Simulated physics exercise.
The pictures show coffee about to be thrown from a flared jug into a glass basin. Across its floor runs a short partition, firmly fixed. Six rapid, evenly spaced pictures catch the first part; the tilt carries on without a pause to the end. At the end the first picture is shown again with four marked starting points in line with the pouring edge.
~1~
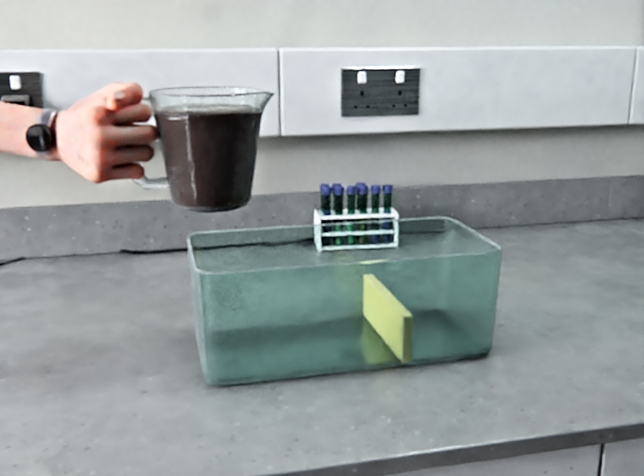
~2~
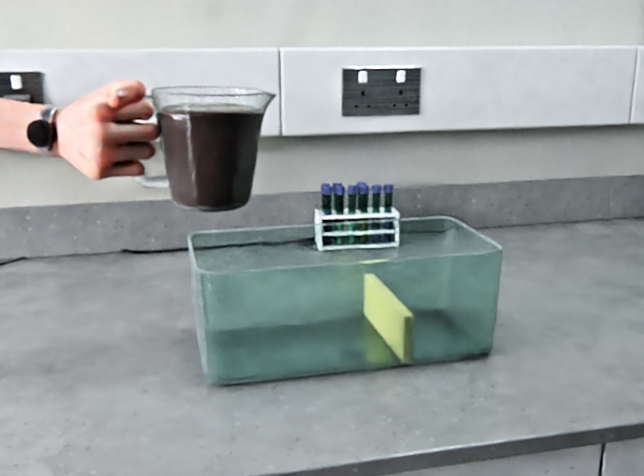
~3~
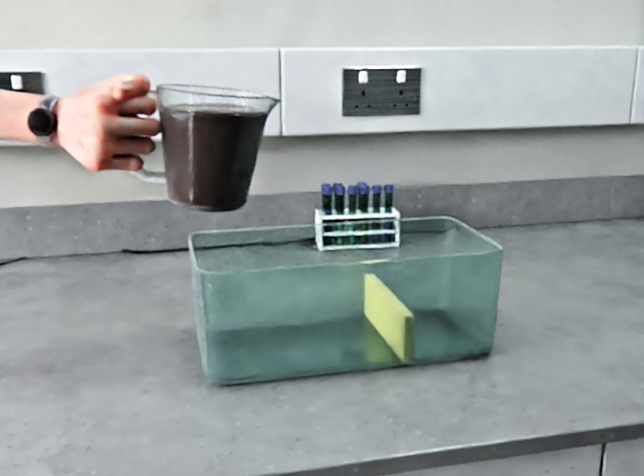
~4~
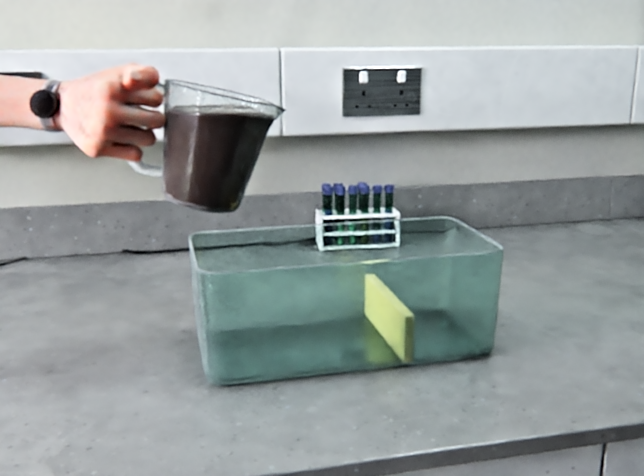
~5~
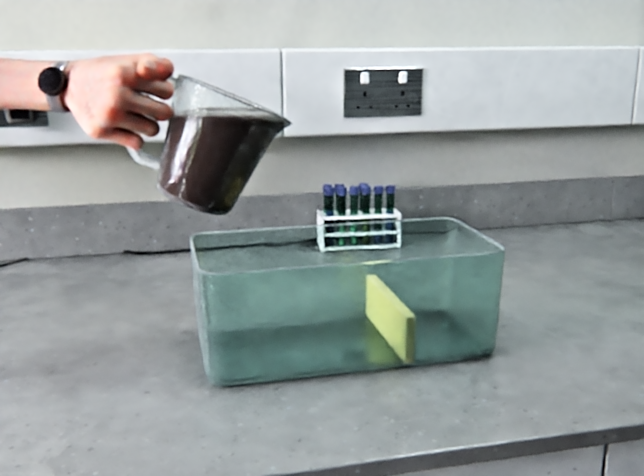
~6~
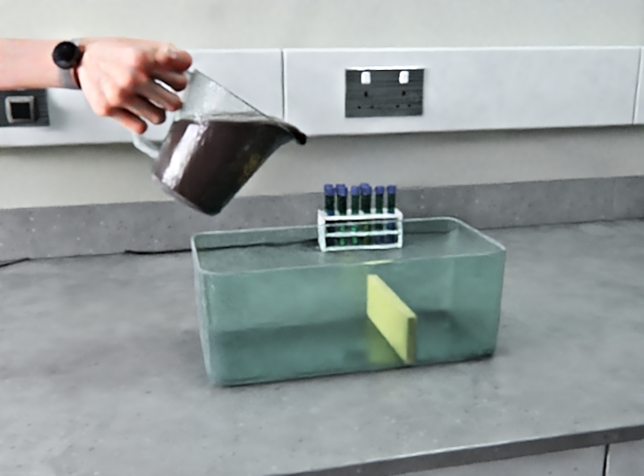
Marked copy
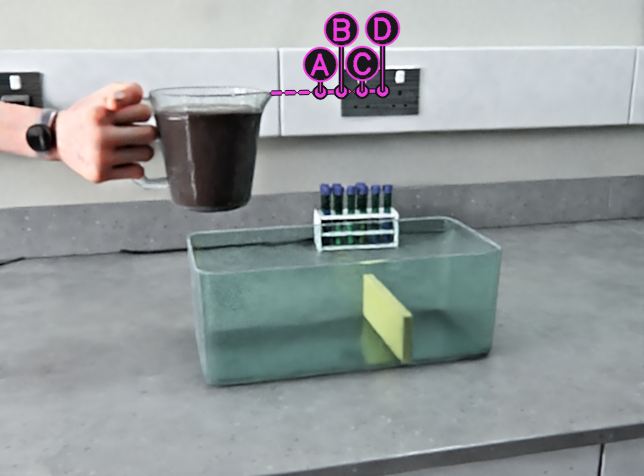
On a grey countertop, a hand wearing a dark watch holds a glass jug of dark liquid above a clear basin with a yellow partition, then moves slightly right and tilts the jug until liquid reaches over its lip.
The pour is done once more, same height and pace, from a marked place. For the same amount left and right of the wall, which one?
It is B.
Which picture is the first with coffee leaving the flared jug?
In picture 6.
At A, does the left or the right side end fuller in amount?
The left one.
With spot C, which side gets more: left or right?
More ends on the right.
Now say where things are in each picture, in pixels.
Upright, lip at (272, 93); basin from (204, 383) to (490, 352); top of the wall at (386, 293); nothing has left yet.
Upright, lip at (274, 94); nothing has left yet.
Tipped about 6°, lip at (278, 99); nothing has left yet.
Tipped about 13°, lip at (284, 109); nothing has left yet.
Tipped about 23°, lip at (290, 122); nothing has left yet.
Tipped about 34°, lip at (295, 138); coffee is over the lip, down to (299, 141).
On the marked copy, A at (320, 92); B at (341, 91); C at (362, 91); D at (382, 90).
Choosing A, about 76 % ends left of the wall and 22 % right of it.
Choosing B, about 53 % ends left of the wall and 47 % right of it.
Choosing C, about 29 % ends left of the wall and 71 % right of it.
Choosing D, about 20 % ends left of the wall and 77 % right of it.
